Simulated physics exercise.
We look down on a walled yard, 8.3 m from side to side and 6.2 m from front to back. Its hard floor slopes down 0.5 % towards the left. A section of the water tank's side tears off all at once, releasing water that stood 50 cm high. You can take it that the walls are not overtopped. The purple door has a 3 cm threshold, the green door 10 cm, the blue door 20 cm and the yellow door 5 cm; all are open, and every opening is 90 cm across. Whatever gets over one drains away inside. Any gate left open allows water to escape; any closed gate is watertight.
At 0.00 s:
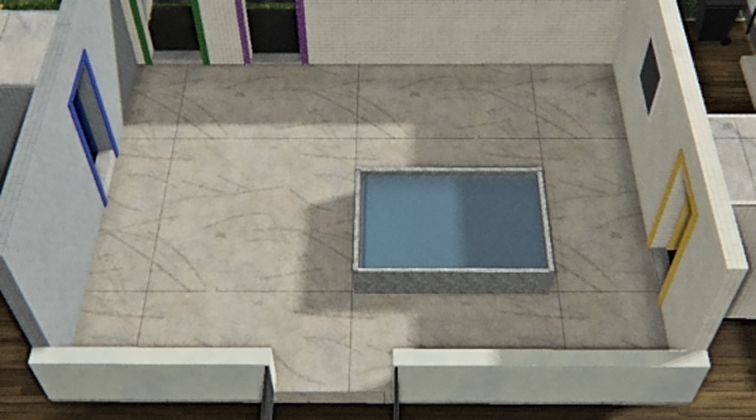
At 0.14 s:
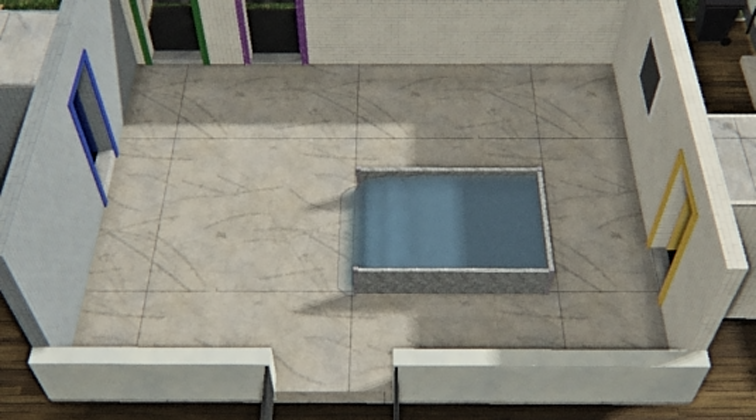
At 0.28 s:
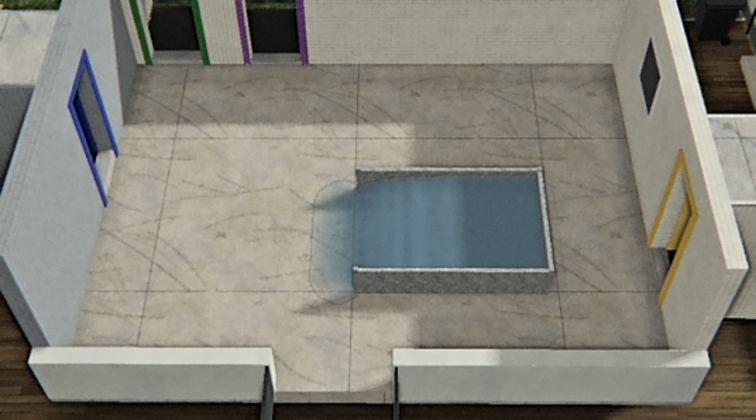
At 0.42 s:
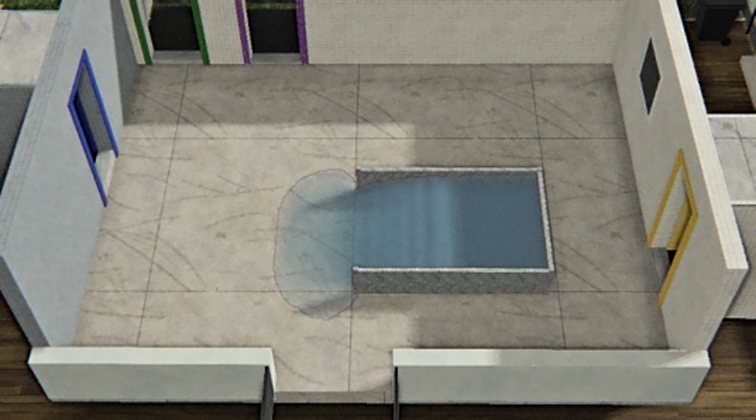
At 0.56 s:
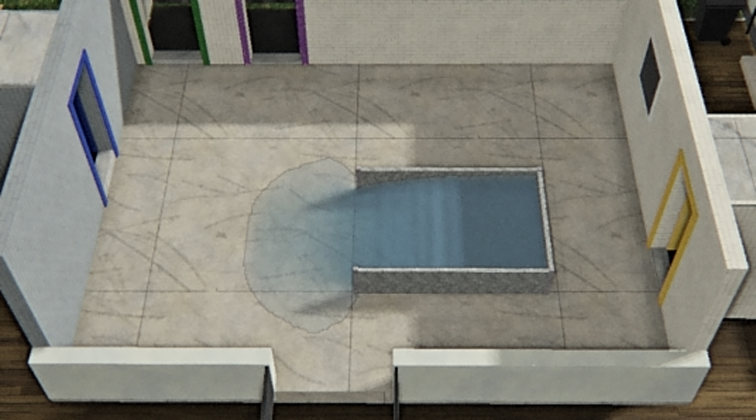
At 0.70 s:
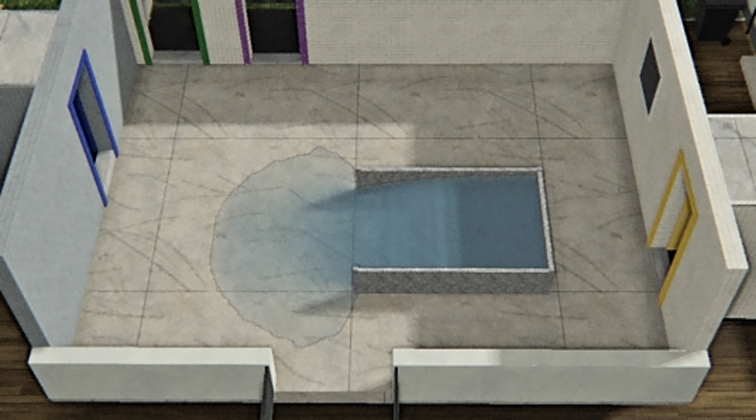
A walled yard with a raised water tank, its left side giving way and water spreading leftward across the pale floor.
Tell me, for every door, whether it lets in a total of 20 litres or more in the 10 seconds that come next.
In order: Purple door: Outstrips the figure; green door: Outstrips the figure; blue door: Lags behind the figure; yellow door: Lags behind the figure.
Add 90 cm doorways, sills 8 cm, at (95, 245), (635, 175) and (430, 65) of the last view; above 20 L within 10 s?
So, in the order given, it's beyond the mark, then shy of the mark, then shy of the mark.
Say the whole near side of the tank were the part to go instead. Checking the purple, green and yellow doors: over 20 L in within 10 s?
Outcomes - purple: Not exceeded, green: Not exceeded, yellow: Exceeded.
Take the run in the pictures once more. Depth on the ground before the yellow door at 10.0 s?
I'd put it near 0.0 cm.
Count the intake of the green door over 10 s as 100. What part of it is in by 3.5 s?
Some 0 per cent by then.
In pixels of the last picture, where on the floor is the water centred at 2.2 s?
Around (327, 241) in the last picture.
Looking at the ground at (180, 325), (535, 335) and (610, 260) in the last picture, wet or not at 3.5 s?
First spot submerged, second not yet wet, third not yet wet.
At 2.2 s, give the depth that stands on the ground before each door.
Depths in cm: Purple 0, green 0, blue 19, yellow 0.
After 1.4 s water covers 30 % of the floor and is deepest (22 cm) near (346, 257); purple door not reached, green door not reached, blue door not reached, yellow door not reached.
After 2.2 s water covers 35 % of the floor and is deepest (24 cm) near (108, 247); purple door not reached, green door not reached, blue door 19 cm at the sill, 0 L in, yellow door not reached.
After 3.5 s water covers 40 % of the floor and is deepest (29 cm) near (67, 374); purple door not reached, green door 14 cm at the sill, 0 L in, blue door 20 cm at the sill, 1 L in, yellow door not reached.
After 6.0 s water covers 50 % of the floor and is deepest (16 cm) near (132, 94); purple door 6 cm at the sill, 4 L in, green door 15 cm at the sill, 73 L in, blue door 11 cm at the sill, 2 L in, yellow door not reached.
After 10.0 s water covers 90 % of the floor and is deepest (10 cm) near (133, 87); purple door 8 cm at the sill, 49 L in, green door 10 cm at the sill, 101 L in, blue door 8 cm at the sill, 2 L in, yellow door not reached.
